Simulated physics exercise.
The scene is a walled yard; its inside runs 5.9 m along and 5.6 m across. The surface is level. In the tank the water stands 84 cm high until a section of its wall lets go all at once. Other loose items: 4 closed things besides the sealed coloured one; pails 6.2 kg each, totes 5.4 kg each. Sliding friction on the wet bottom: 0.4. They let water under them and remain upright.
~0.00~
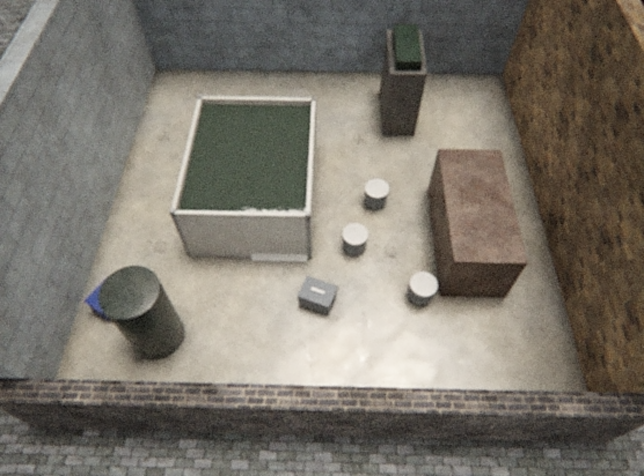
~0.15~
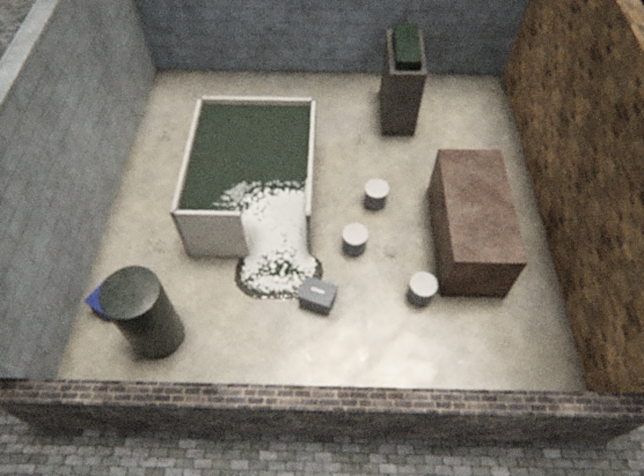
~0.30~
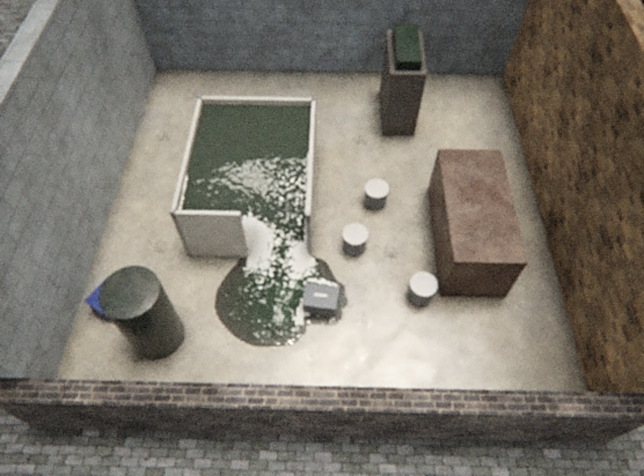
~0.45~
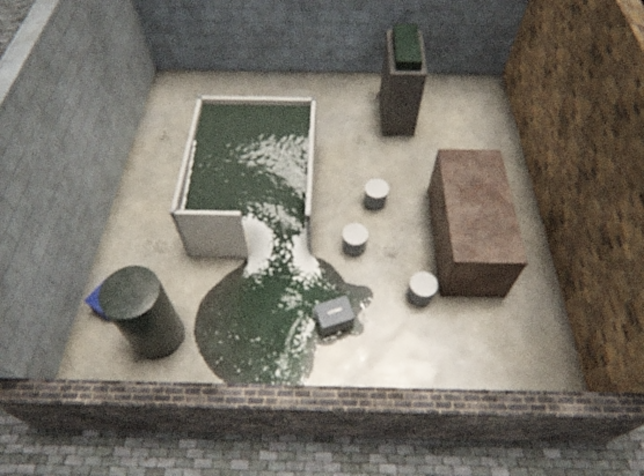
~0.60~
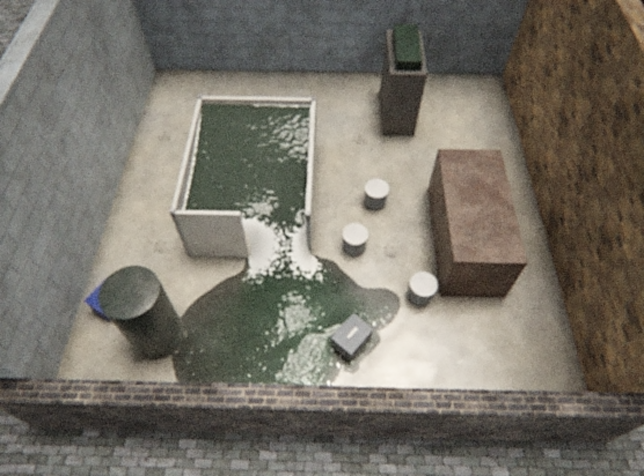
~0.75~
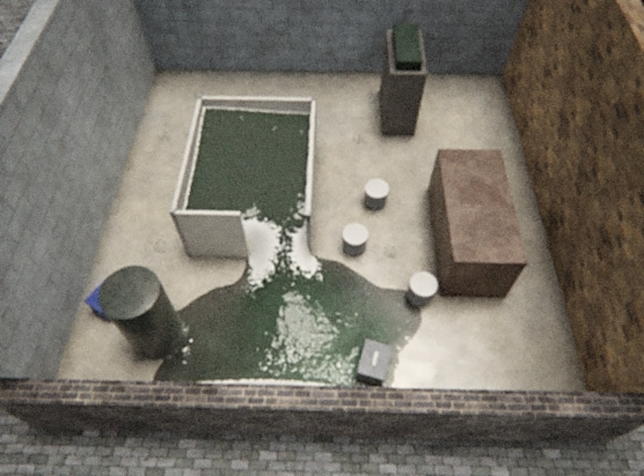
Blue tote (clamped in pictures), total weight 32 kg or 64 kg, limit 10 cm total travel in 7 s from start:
Heavier only.
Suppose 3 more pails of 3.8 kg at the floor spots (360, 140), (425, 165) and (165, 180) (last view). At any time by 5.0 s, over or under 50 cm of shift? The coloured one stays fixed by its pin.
Within it, within it, beyond it.
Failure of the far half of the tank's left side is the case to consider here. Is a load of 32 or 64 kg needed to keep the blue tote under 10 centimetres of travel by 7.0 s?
So the heavier choice alone.
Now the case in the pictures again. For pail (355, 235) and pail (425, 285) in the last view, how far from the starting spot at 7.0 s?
Shift from start, in order: 0 cm; 40 cm.
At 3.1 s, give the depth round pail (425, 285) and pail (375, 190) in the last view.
Depths: Near 2 cm, then near 0 cm.
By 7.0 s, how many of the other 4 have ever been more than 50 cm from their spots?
It adds up to 1.
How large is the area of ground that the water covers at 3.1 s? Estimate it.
I'd put it close to 17 m2.
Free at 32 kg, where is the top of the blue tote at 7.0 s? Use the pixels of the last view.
It should be close to (126, 278) in the last view.
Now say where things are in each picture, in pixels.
The blue tote at (105, 294) rests on the ground; water covers 2.8 m2; 0 of 5 have shifted, in the first frame.
The blue tote at (105, 294), on the bottom; water covers 3.4 m2; 0 of 5 have shifted, in the second frame.
The blue tote at (105, 294), on the bottom; 4.1 m2 under water; 1 of 5 have shifted, in the third frame.
The blue tote at (105, 294) rests on the ground; water covers 5.2 m2; 1 of 5 have shifted, in the fourth frame.
The blue tote at (105, 294), on the bottom; 6.2 m2 under water; 1 of 5 have shifted, in the fifth frame.
The blue tote at (105, 294) rests on the ground; 6.9 m2 under water; 1 of 5 have shifted, in the sixth frame.
After 1.4 s the blue tote would be 0 cm from its start with 32 kg and 0 cm from its start with 64 kg; 0 cm of water round it then.
After 3.1 s the blue tote would be 26 cm from its start with 32 kg and 0 cm from its start with 64 kg; 10 cm of water round it then.
After 4.9 s the blue tote would be 30 cm from its start with 32 kg and 0 cm from its start with 64 kg; 11 cm of water round it then.
After 7.0 s the blue tote would be 30 cm from its start with 32 kg and 0 cm from its start with 64 kg; 8 cm of water round it then.
